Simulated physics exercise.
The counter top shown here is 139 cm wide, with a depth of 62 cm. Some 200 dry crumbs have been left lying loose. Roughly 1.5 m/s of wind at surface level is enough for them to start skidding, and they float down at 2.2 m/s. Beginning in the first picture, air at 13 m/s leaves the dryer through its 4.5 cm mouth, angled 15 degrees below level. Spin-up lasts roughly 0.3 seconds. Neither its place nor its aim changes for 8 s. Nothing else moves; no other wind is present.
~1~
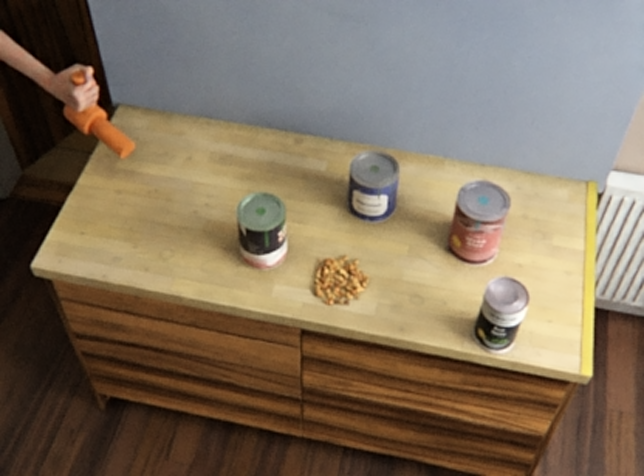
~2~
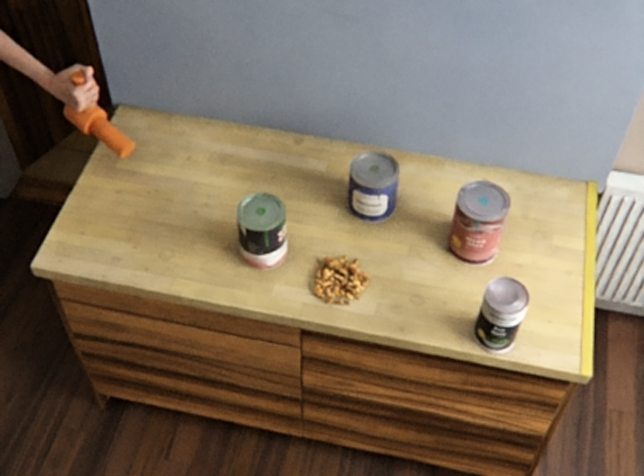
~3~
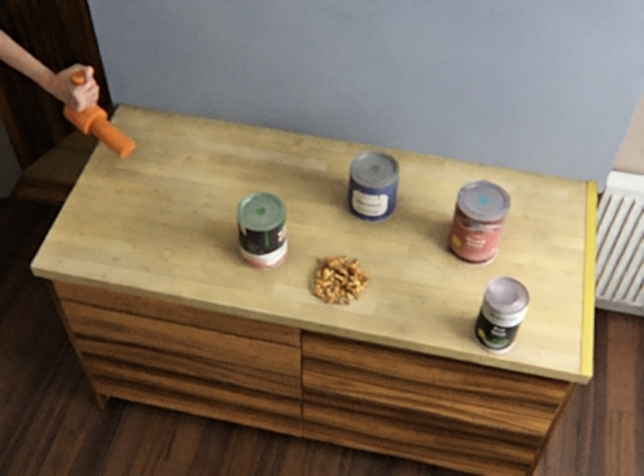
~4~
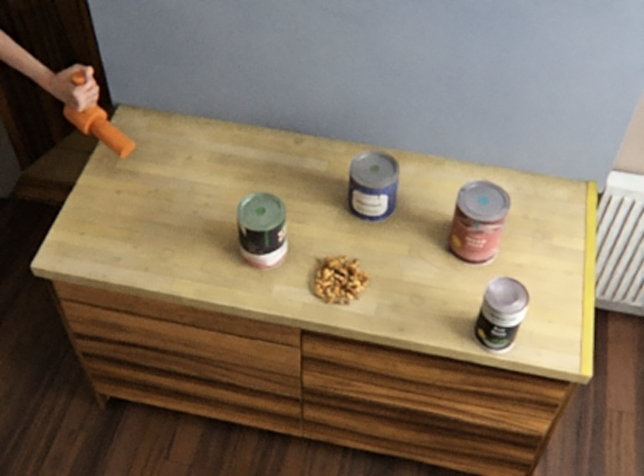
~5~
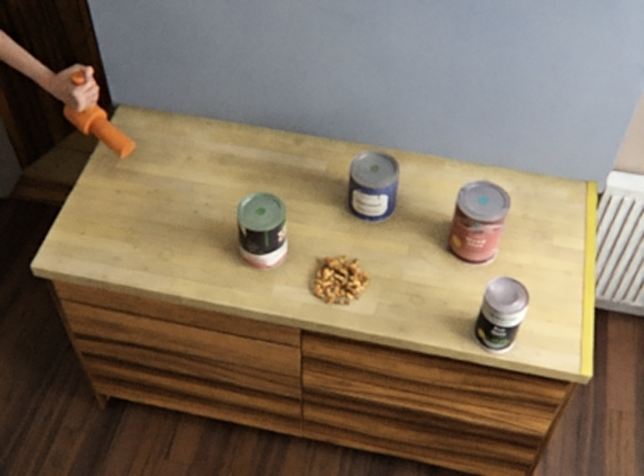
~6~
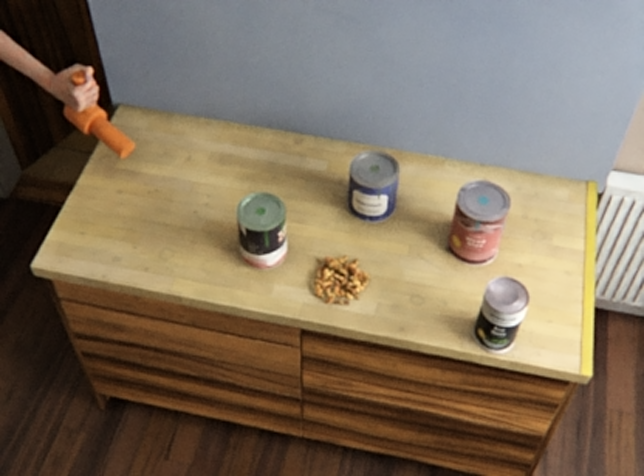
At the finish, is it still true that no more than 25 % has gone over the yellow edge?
Yes, it is still true.
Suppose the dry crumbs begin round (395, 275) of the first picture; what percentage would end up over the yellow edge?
About 50 %.
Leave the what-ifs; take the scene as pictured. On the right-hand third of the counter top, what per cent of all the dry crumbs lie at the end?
I'd estimate around 1 per cent.
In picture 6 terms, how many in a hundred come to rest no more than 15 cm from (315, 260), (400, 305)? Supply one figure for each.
First spot about 90 %, second about 40 %.
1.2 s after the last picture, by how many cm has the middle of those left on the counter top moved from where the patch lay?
Measured offset: Approx. 0 cm.
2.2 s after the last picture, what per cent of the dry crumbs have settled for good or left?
I would put it at around 60 %.
Then, 1.2 s after the last picture, 42 % are on the move or not yet settled, 0 % are over the yellow edge; the middle of those still in play is near (341, 279).
Then, 2.2 s after the last picture, 38 % are on the move or not yet settled, 0 % are over the yellow edge; the middle of those still in play is near (341, 279).
Then, 4.1 s after the last picture, 36 % are on the move or not yet settled, 0 % are over the yellow edge; the middle of those still in play is near (341, 279).
Then, 7.7 s after the last picture, at the end, 2 % are over the yellow edge; the middle of those still in play is near (341, 279).
